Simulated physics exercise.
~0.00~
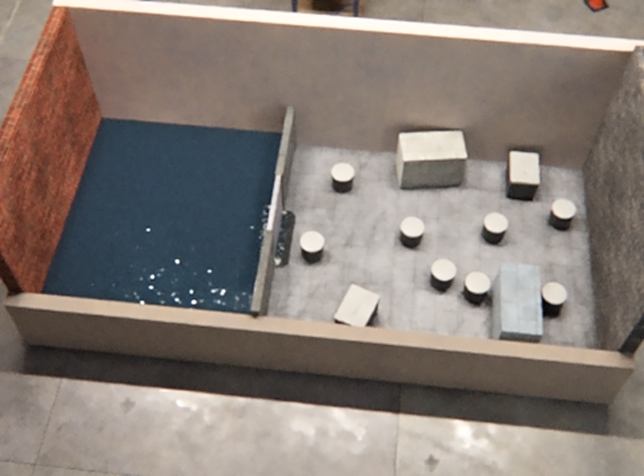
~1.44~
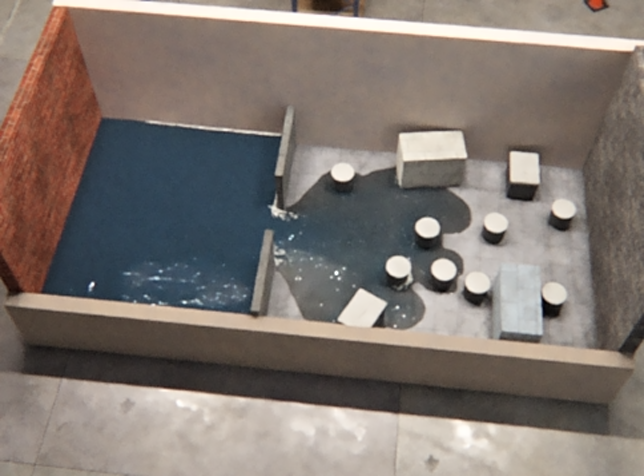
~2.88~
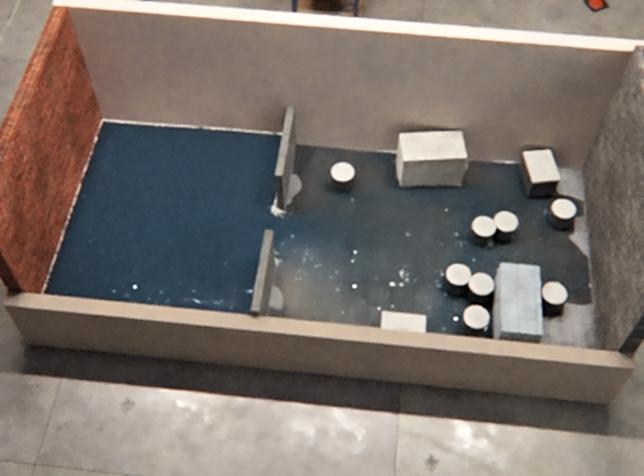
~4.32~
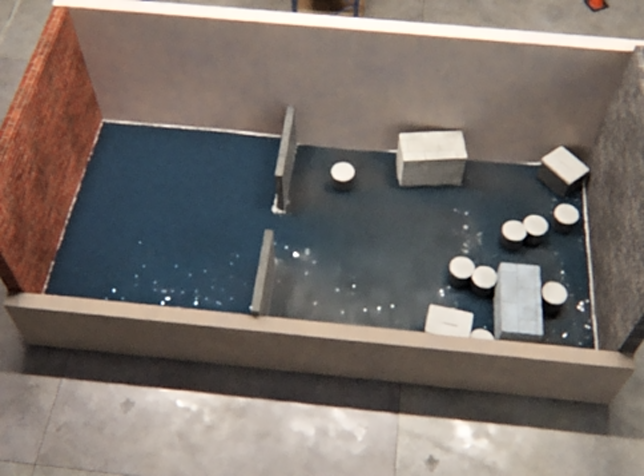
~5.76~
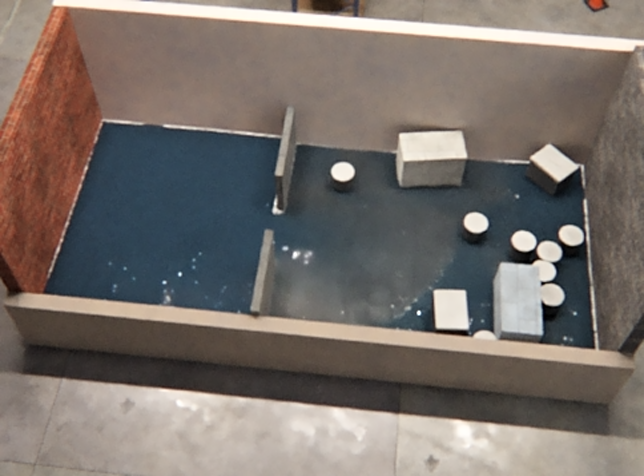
In a walled enclosure split by a partition, dark water from the left room pours through an opened doorway and spreads across the dry right room, shifting pails and chests rightward until water covers the floor and several pails sit clustered near the right wall.
